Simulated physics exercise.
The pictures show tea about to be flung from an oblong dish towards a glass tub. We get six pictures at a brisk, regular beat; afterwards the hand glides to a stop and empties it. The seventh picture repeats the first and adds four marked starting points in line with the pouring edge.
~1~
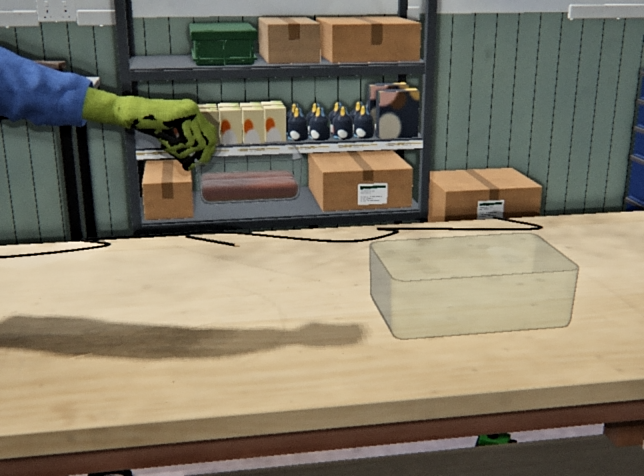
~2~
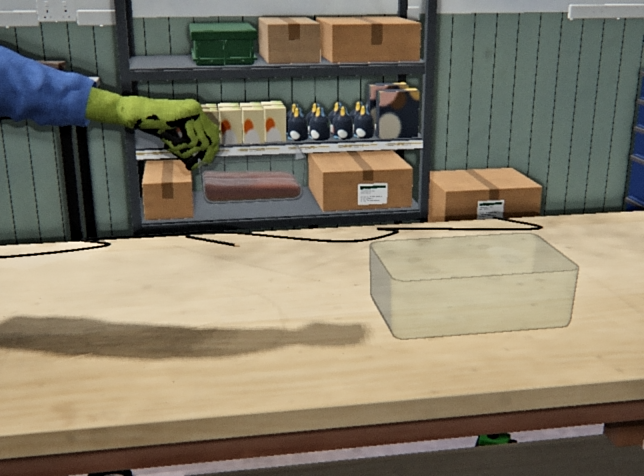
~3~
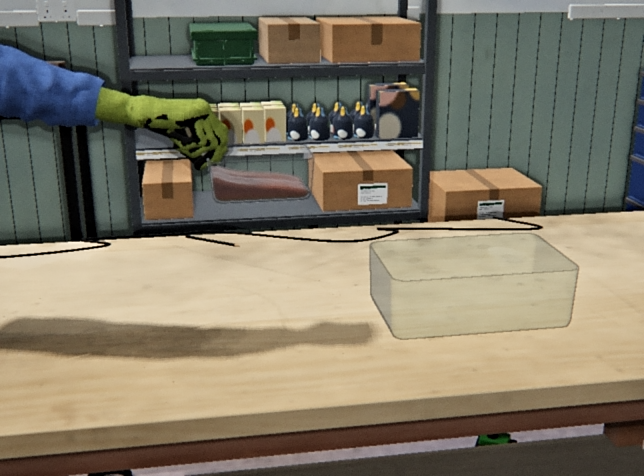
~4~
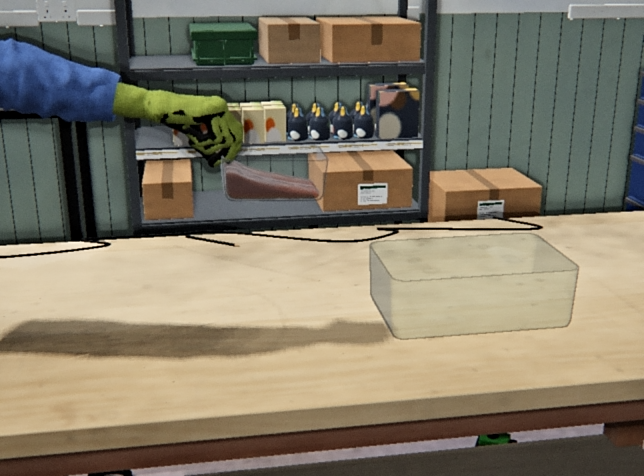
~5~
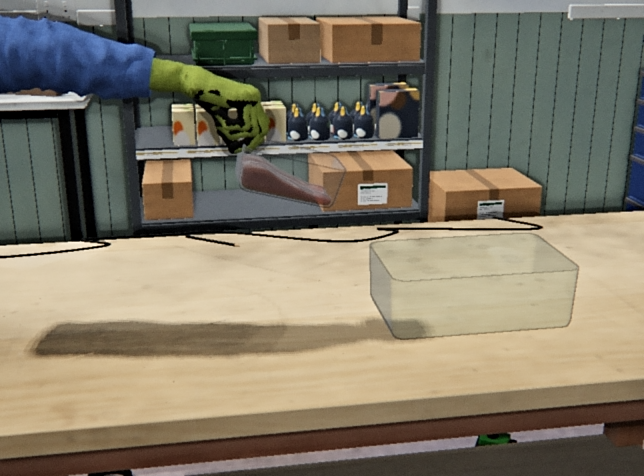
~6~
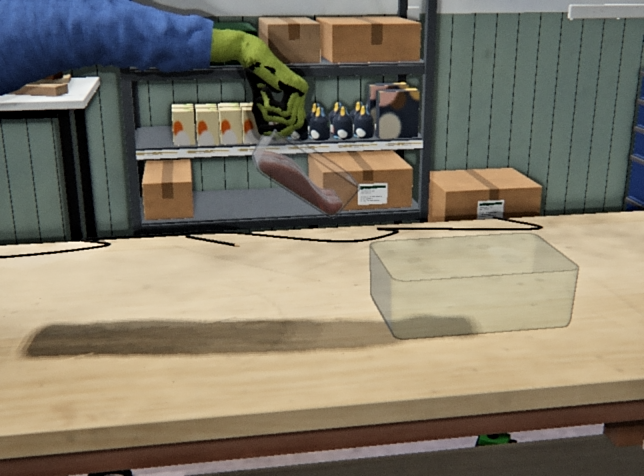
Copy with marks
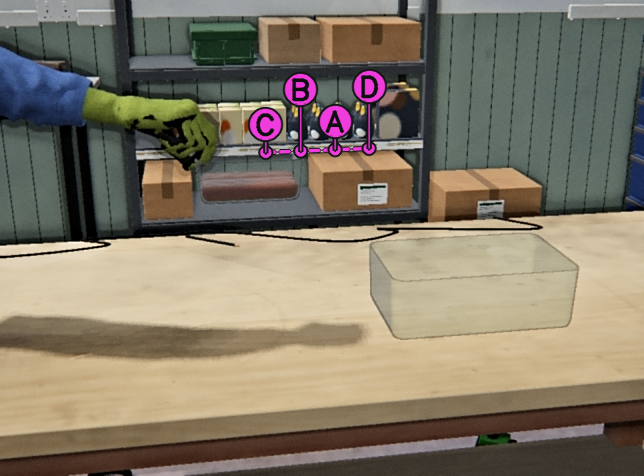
A green-gloved hand on a blue-sleeved arm reaches in from the left, holding a translucent, reddish-brown oblong dish above a pale wooden workbench, seen from a fixed view across its top. A clear, faintly yellow tub sits on the bench at right, before shelves of brown boxes and a green crate against green panelling. The hand barely moves at first, then shifts right and rises slightly, tilting the dish's right end downward as the arm's shadow slides across the wood.
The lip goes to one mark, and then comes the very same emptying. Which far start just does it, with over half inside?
Use spot C.
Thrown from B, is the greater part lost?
No, that is safe.
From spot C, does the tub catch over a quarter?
Yes, it does.
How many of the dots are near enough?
All of the four.
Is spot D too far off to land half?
No, that is safe.
On the marked copy, A at (335, 149); B at (300, 151); C at (265, 152); D at (369, 148).
With A, about 91 % lands in the tub, 1 % falls short and 8 % goes beside or beyond.
With B, about 84 % lands in the tub, 10 % falls short and 6 % goes beside or beyond.
With C, about 71 % lands in the tub, 23 % falls short and 6 % goes beside or beyond.
With D, about 89 % lands in the tub, 2 % falls short and 9 % goes beside or beyond.
